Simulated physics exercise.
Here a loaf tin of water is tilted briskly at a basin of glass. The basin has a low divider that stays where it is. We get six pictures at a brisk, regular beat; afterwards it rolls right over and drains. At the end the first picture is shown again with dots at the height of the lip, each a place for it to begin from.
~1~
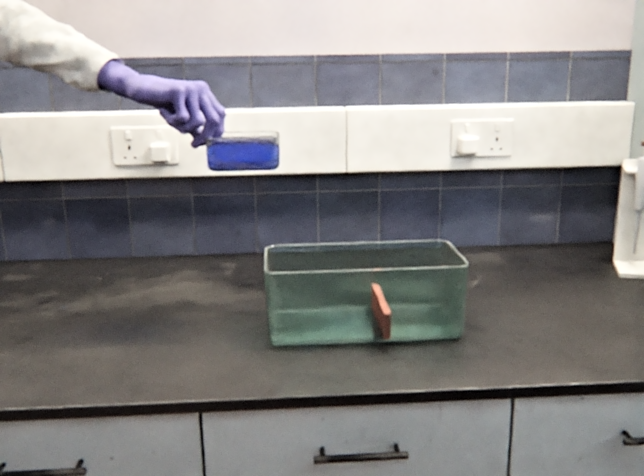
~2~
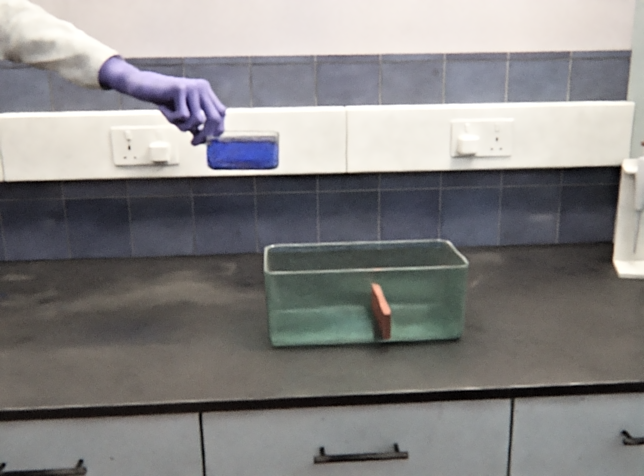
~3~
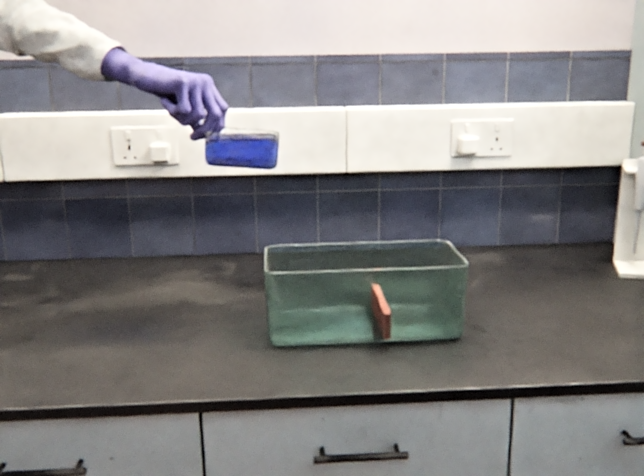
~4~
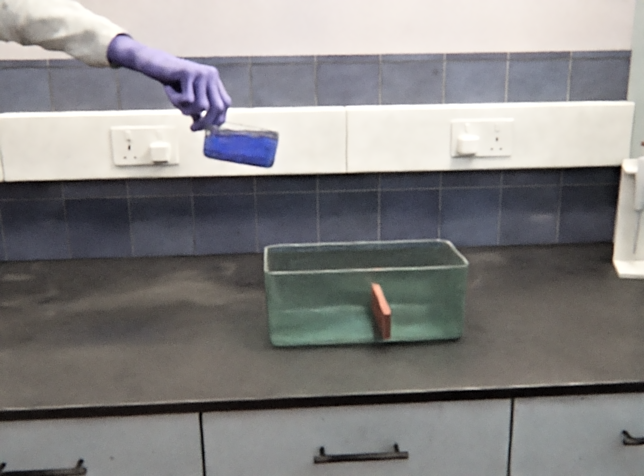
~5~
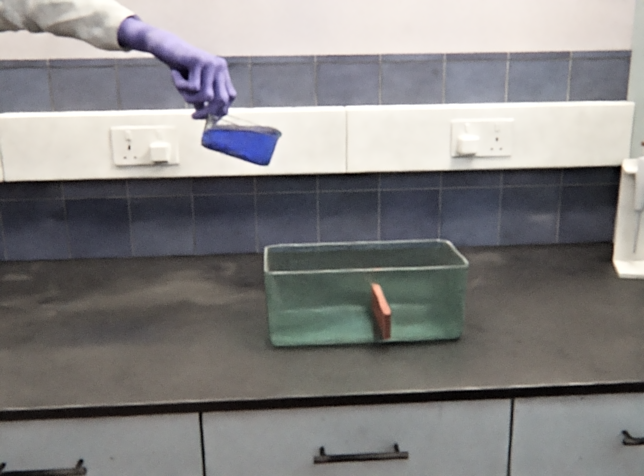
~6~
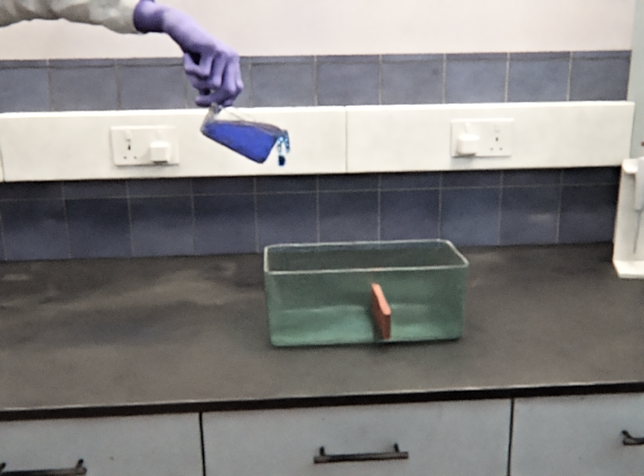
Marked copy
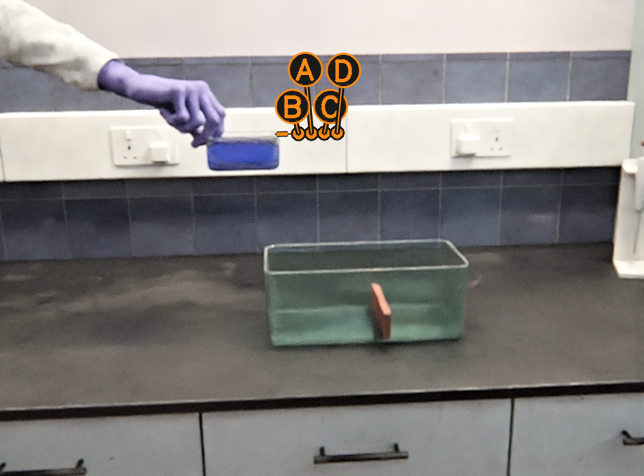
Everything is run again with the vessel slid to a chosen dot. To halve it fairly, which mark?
Take A.
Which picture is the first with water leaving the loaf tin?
In picture 5.
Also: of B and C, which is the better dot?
That would be C.
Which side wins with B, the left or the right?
More ends on the left.
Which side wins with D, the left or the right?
The right side.
In orange, A at (311, 133); B at (298, 133); C at (324, 133); D at (337, 132).
With A, about 51 % ends left of the wall and 46 % right of it; 3 % is lost outside.
With B, about 85 % ends left of the wall and 12 % right of it.
With C, about 34 % ends left of the wall and 64 % right of it.
With D, about 16 % ends left of the wall and 82 % right of it.
